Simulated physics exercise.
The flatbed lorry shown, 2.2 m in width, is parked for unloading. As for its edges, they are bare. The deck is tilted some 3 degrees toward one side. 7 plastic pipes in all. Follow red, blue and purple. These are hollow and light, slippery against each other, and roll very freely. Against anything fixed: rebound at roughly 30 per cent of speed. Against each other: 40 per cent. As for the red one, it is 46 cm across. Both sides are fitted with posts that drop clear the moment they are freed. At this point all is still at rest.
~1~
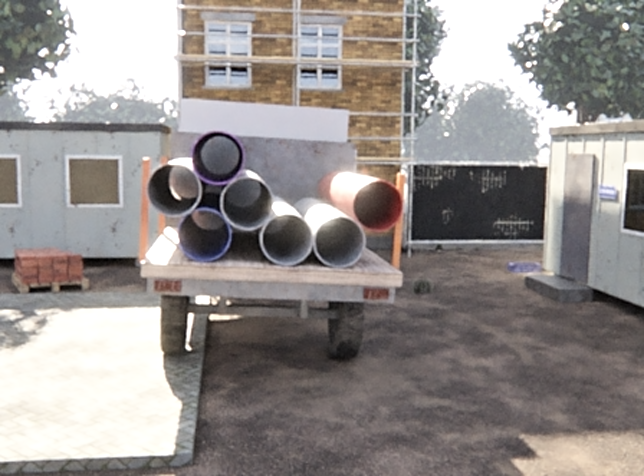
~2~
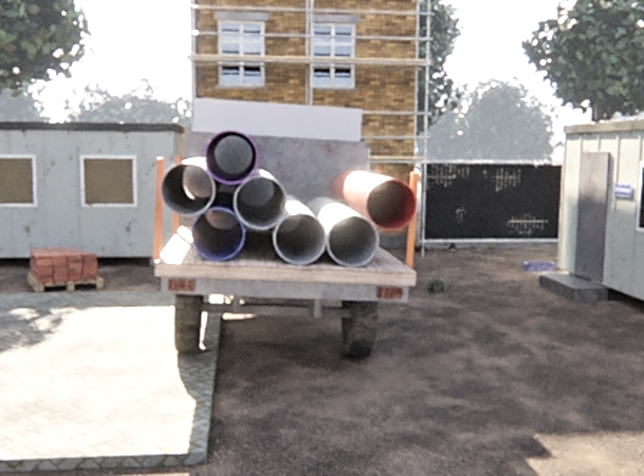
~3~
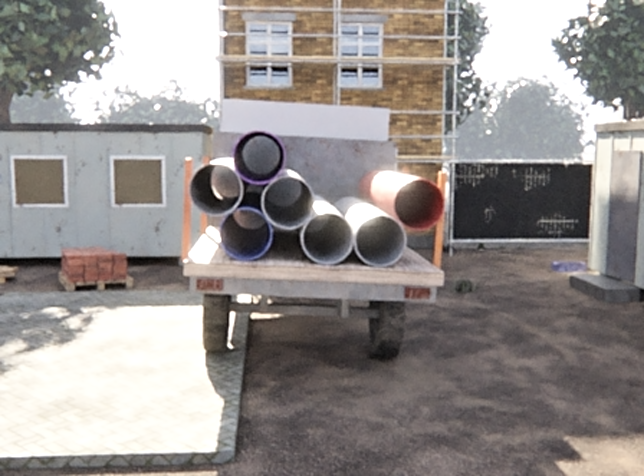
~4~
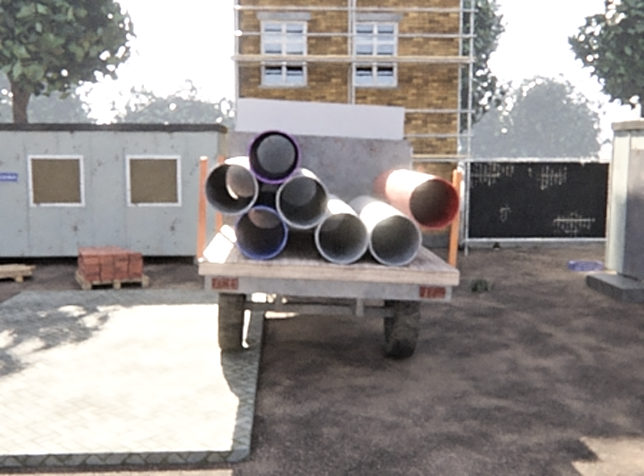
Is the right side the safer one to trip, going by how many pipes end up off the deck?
No, the left.
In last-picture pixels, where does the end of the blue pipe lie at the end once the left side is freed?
Close to (230, 232), give or take.
Side on the left freed, after 0.7 s, red is up on others, 25 cm from the right edge; blue is on the deck, 40 cm from the left edge, rolling left; purple is up on others, 15 cm from the left edge, rolling left; 1 off so far.
Side on the left freed, at the end, red is up on others, 25 cm from the right edge; blue is on the deck, 25 cm from the left edge; purple is down on the left; 2 off so far.
Side on the right freed, after 3.1 s, red is down on the right; blue is on the deck, 90 cm from the right edge, rolling right; purple is up on others, 70 cm from the right edge, rolling right; 3 off so far.
Side on the right freed, at the end, red is on the ground to the right; blue is on the ground to the right; purple is down on the right; 7 off so far.
